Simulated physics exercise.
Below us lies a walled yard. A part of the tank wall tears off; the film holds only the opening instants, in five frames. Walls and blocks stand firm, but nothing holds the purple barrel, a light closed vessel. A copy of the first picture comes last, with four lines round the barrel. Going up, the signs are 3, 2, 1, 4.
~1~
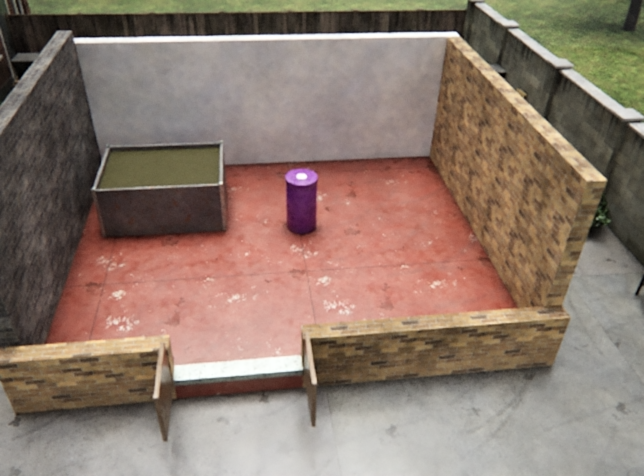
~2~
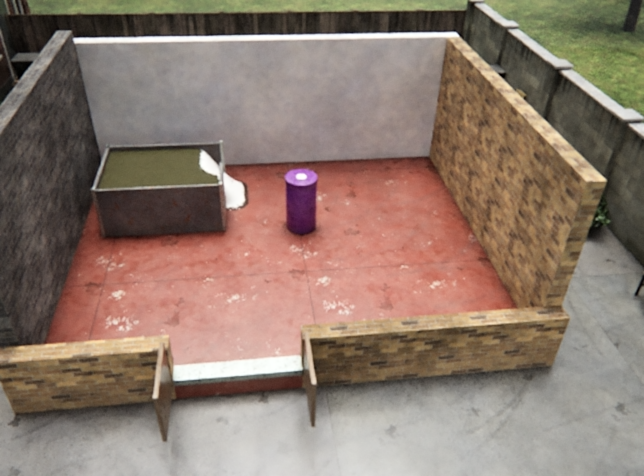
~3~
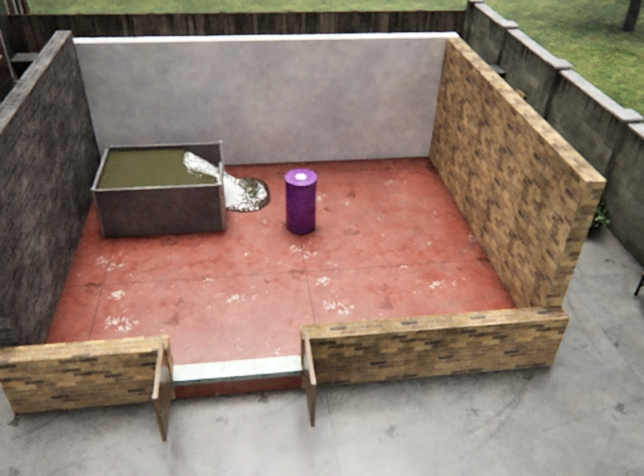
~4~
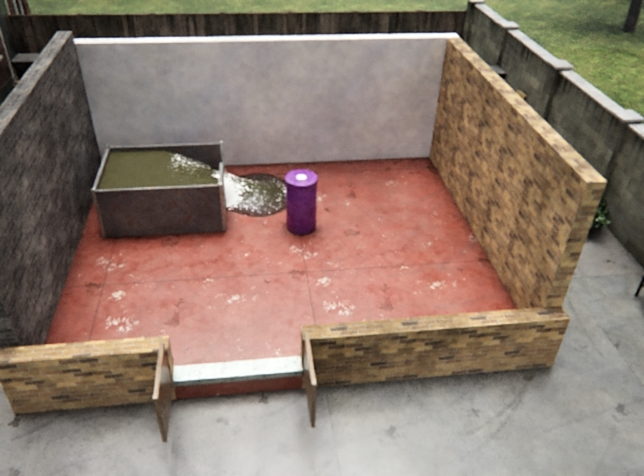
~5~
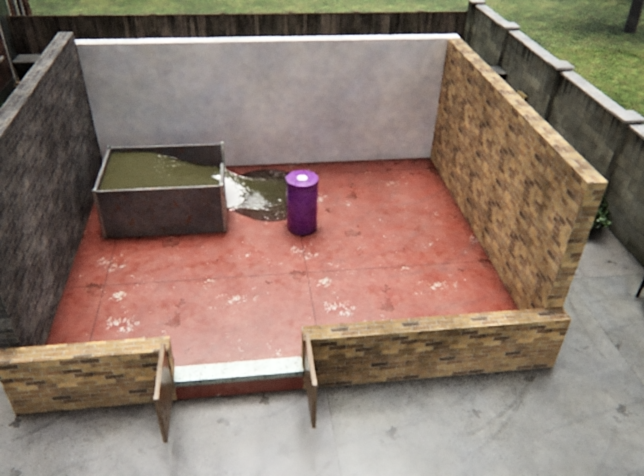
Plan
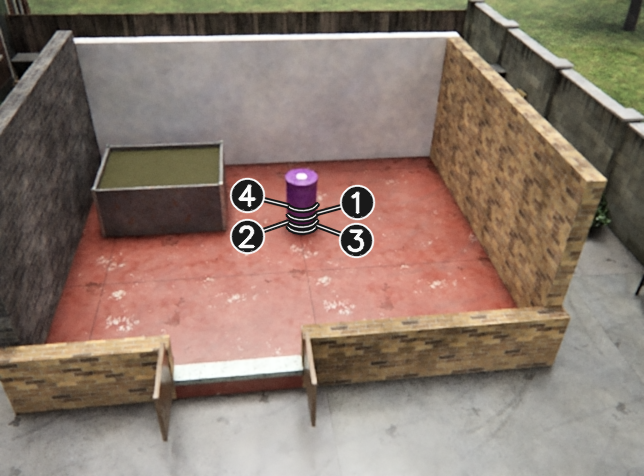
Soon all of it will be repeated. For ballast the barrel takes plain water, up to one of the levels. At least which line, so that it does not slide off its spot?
Take 2.
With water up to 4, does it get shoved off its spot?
No, that is safe.
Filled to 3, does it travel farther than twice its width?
No, it does not.
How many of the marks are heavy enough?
Three.
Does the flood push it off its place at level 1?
No, not at all.
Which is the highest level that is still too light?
3 it is.
On the marked copy, 1 at (303, 219); 2 at (303, 227); 3 at (303, 232); 4 at (303, 210); from the bottom up 3, 2, 1, 4.
For level 1, it does not move.
For level 2, it does not move.
For level 3, it is pushed about its own width away.
For level 4, it does not move.
